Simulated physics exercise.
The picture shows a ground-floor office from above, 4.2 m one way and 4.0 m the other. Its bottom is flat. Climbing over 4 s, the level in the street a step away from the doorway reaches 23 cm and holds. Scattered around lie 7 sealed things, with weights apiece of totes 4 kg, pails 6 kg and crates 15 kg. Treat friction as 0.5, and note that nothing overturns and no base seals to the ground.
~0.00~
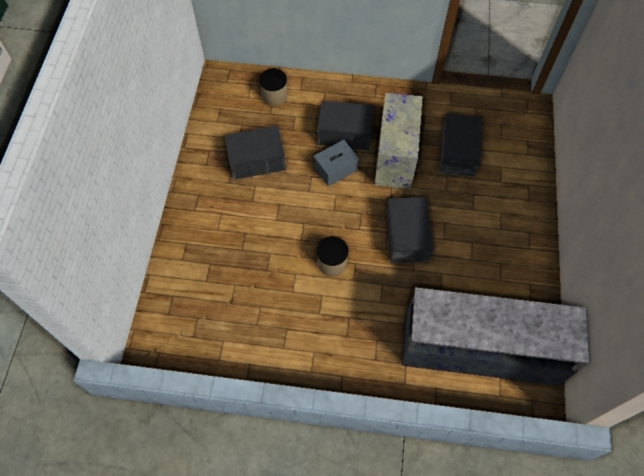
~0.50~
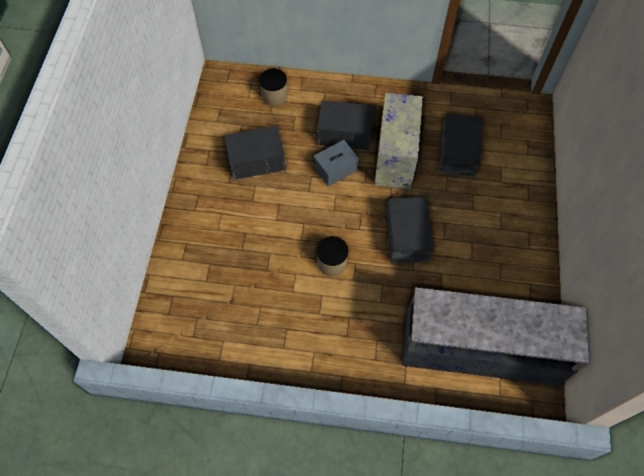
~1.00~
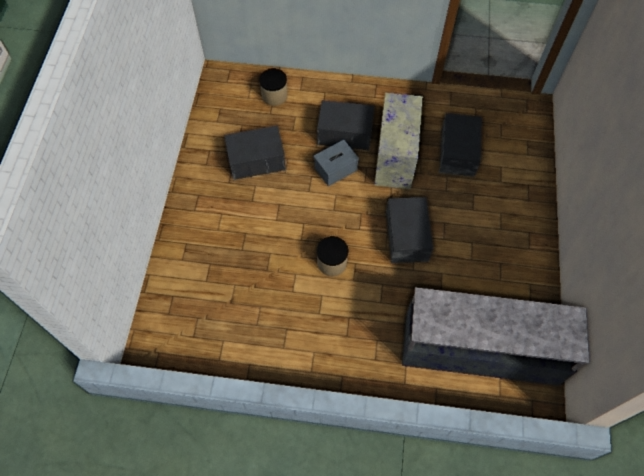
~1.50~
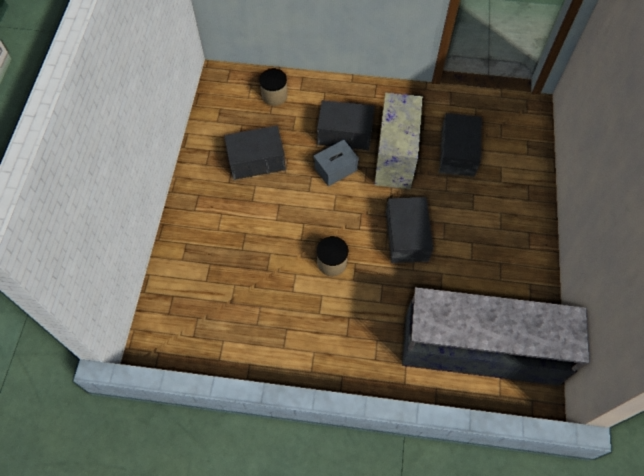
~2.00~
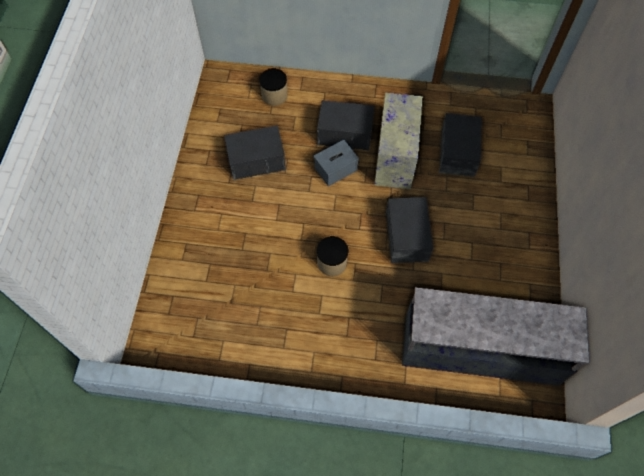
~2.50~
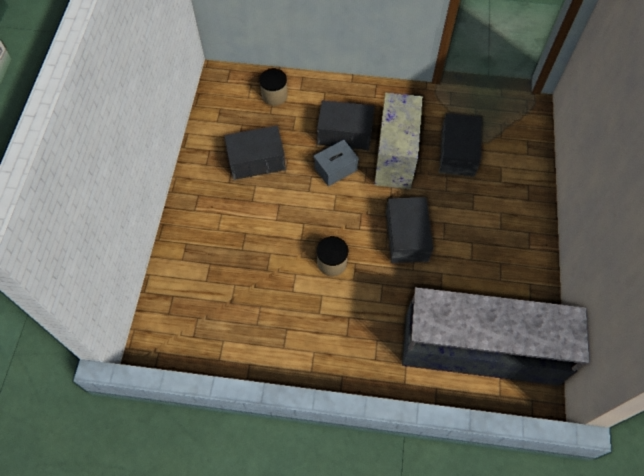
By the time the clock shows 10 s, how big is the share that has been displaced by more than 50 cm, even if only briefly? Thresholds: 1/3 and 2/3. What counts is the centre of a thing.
It falls in the middle third.
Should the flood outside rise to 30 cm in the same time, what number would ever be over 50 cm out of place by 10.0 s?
Then the count would be 4.
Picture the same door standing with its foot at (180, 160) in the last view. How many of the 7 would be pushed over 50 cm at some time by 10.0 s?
So the tally would be 5.
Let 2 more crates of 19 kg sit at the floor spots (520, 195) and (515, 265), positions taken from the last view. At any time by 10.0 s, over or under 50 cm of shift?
Well, the first one tops the mark, and the second tops the mark.
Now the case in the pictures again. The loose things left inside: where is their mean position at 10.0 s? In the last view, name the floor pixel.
The average lands around (262, 176).
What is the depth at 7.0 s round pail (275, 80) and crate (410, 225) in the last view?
Roughly 2 and 6 cm.
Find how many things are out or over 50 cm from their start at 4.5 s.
By my reckoning, 1.
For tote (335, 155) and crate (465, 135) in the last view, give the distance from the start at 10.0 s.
50 cm and 350 cm respectively.
After 3.5 s 0 of 7 are over 50 cm from their spots; 0 afloat.
After 4.5 s 1 of 7 are over 50 cm from their spots; 0 afloat.
After 7.0 s 1 of 7 are over 50 cm from their spots; 1 afloat.
After 10.0 s 3 of 7 are over 50 cm from their spots, and 3 have been at some point; 3 afloat.
